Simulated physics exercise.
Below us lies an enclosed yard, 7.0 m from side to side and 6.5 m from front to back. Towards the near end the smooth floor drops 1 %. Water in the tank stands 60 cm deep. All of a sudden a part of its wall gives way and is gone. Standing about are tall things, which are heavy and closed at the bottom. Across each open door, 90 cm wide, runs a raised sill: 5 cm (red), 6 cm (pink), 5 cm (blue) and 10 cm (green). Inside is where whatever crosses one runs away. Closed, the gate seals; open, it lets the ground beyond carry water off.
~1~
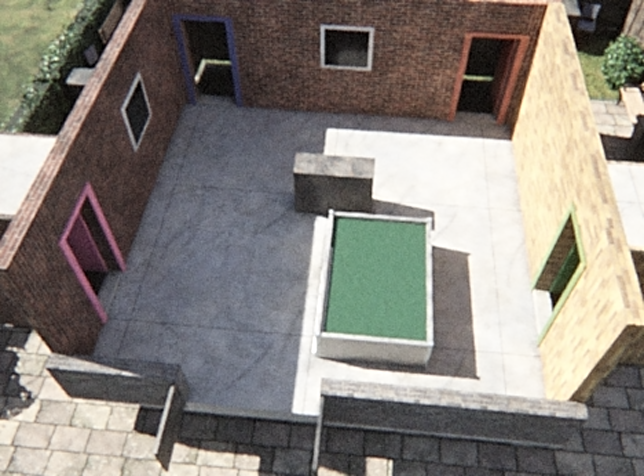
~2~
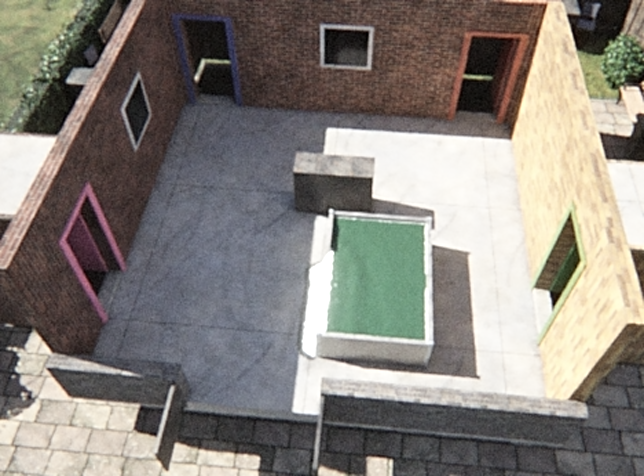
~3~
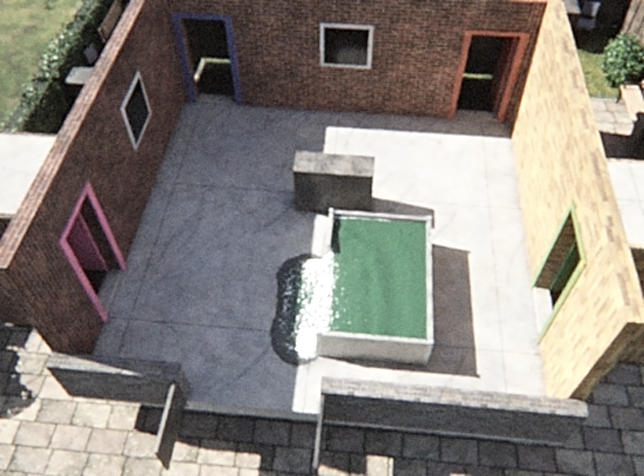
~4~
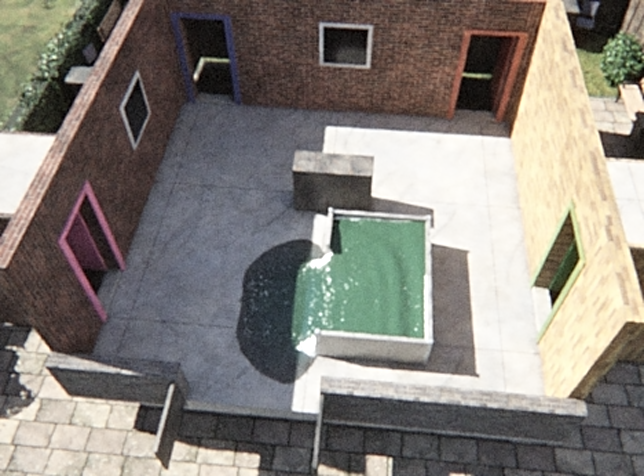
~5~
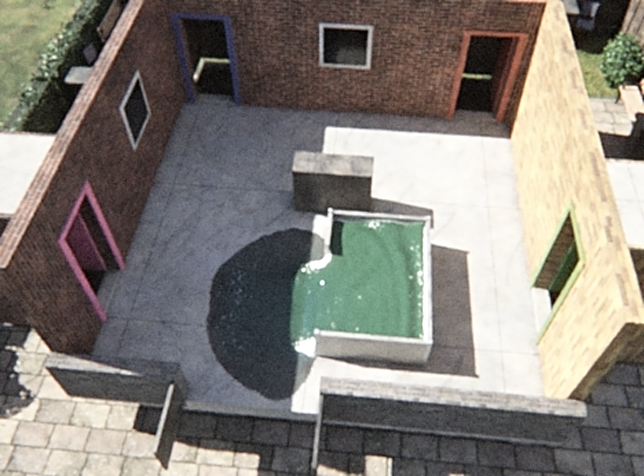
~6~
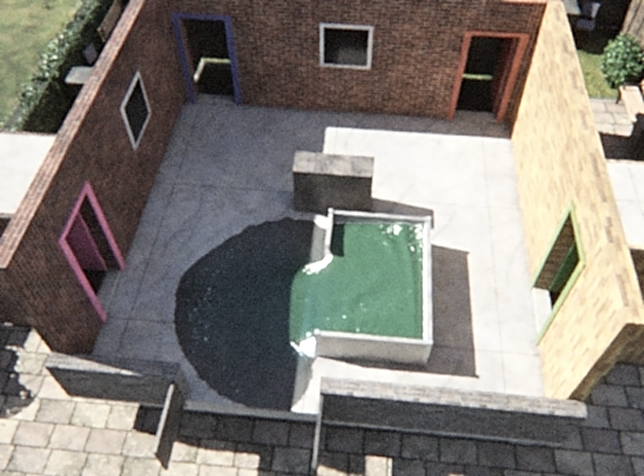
The video shows a brick-walled yard with coloured doorways and a low tank of green water; the tank's left side opens, and water pours out leftward, spreading across the grey floor in a widening, dark, rounded pool.
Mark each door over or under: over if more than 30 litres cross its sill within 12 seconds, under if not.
Marks: Red door: Under; pink door: Over; blue door: Over; green door: Under.
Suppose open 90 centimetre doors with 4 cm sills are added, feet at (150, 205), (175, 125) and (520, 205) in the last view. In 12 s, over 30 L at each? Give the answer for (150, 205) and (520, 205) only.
Per doorway, in order: Sufficient / insufficient.
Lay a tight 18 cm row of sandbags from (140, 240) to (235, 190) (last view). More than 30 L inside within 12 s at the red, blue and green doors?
Then: Red below, blue under, green not over.
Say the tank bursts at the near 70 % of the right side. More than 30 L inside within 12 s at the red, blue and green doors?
In that case, red door: More than that, blue door: Less than that, green door: More than that.
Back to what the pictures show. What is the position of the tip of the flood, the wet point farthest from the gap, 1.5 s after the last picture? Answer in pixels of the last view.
(161, 165).
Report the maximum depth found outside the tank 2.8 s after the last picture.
About 22 cm.
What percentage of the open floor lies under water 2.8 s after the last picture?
About 35 per cent.
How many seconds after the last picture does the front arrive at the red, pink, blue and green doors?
Red 7.5 s, pink 0.3 s, blue 2.8 s, green not within the 12 s.
Then, 0.7 s after the last picture water covers 30 % of the floor and is deepest (30 cm) near (314, 333); red door not reached, pink door 11 cm at the sill, 26 L in, blue door not reached, green door not reached.
Then, 1.5 s after the last picture water covers 30 % of the floor and is deepest (40 cm) near (108, 378); red door not reached, pink door 21 cm at the sill, 123 L in, blue door not reached, green door not reached.
Then, 2.8 s after the last picture water covers 35 % of the floor and is deepest (22 cm) near (123, 269); red door not reached, pink door 17 cm at the sill, 257 L in, blue door not reached, green door not reached.
Then, 6.3 s after the last picture water covers 55 % of the floor and is deepest (10 cm) near (85, 375); red door not reached, pink door 9 cm at the sill, 339 L in, blue door 9 cm at the sill, 40 L in, green door not reached.
Then, 11.3 s after the last picture water covers 80 % of the floor and is deepest (6 cm) near (85, 375); red door 2 cm at the sill, 0 L in, pink door 4 cm at the sill, 346 L in, blue door 3 cm at the sill, 53 L in, green door not reached.
